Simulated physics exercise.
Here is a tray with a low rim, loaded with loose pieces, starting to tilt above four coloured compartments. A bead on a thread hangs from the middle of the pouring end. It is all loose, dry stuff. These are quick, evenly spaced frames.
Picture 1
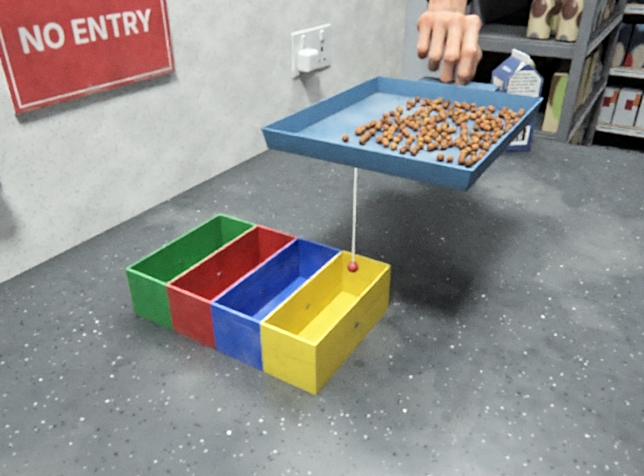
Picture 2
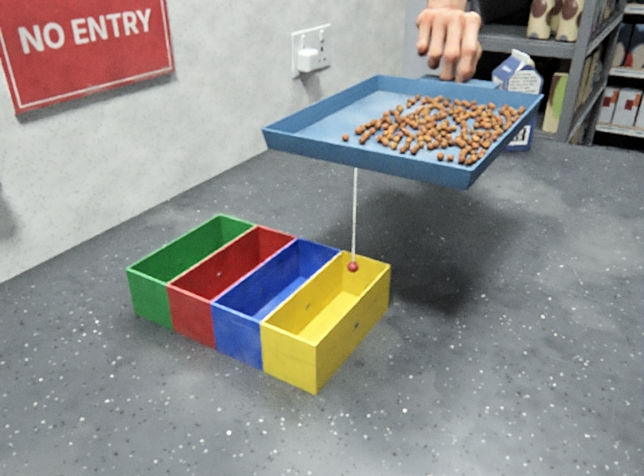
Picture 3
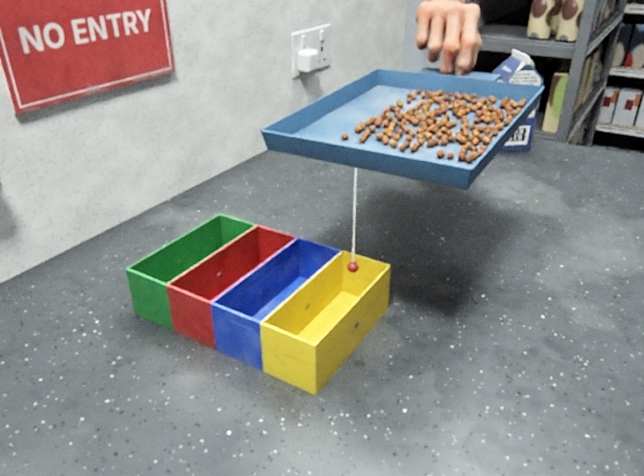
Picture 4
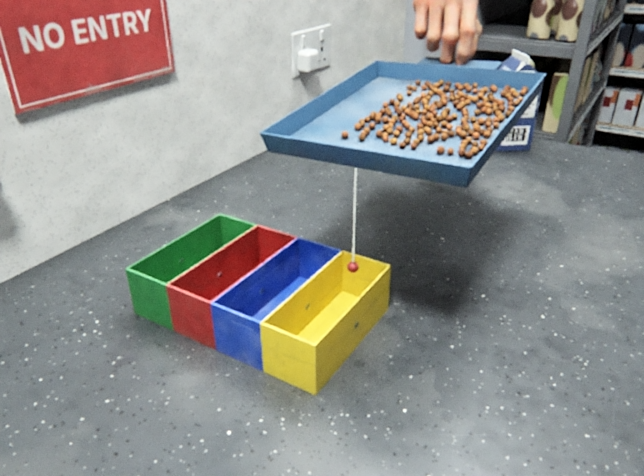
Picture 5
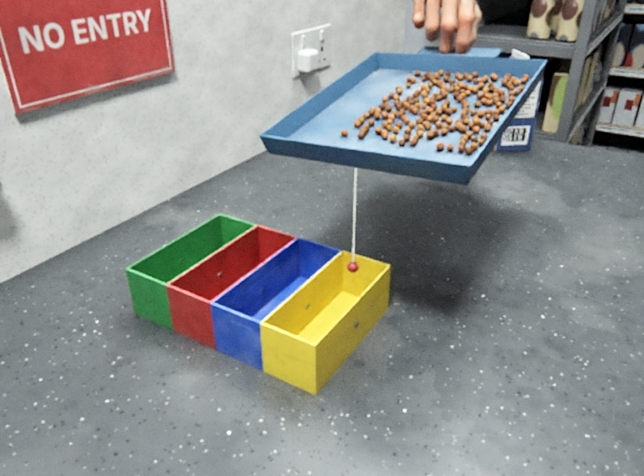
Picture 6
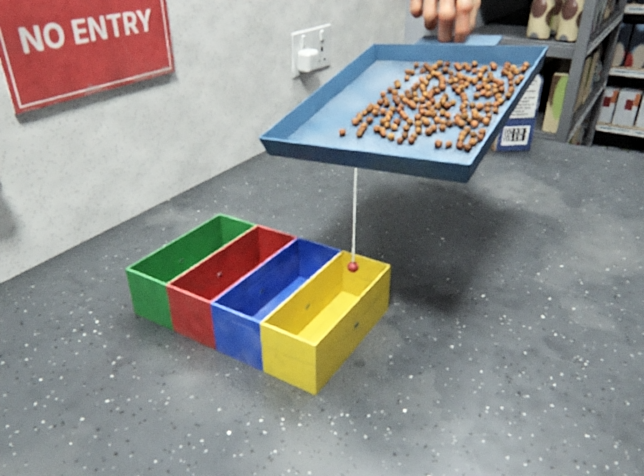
Blue tray of small brown balls tilting gradually as a hand raises its far side above green, red, blue and yellow compartments.
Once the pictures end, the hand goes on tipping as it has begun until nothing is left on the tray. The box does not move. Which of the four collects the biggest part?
The blue cell gets the most.
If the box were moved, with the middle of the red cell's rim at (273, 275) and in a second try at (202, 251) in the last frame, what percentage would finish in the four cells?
In turn 100 and 90 in a hundred.
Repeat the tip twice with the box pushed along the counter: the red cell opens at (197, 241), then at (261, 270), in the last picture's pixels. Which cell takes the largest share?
The first try: The yellow one. The second: The red one.
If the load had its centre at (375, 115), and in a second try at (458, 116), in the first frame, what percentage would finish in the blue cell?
First some 60, then 60 per cent.
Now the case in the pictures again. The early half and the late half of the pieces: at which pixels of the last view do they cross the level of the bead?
Early half (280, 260), late half (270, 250).
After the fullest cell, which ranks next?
Second comes the cell in red.
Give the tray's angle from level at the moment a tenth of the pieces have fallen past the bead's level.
At some 95 degrees.
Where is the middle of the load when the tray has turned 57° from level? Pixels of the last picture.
At about (323, 148).
Just after the last frame, tray tipped steeply; almost all on the tray; just a few in the blue cell; just a few in the red cell.
A moment on, tray tipped right over; roughly two thirds on the tray; about a tenth in the blue cell; just a few in the red cell; just a few in the yellow cell; roughly a quarter falling or outside the box.
Further on, tray tipped past a quarter turn; roughly two thirds in the blue cell; roughly a quarter in the red cell; about a tenth in the yellow cell.
When it is over, tray tipped past a quarter turn; roughly two thirds in the blue cell; roughly a quarter in the red cell; about a tenth in the yellow cell; not one in the green cell.
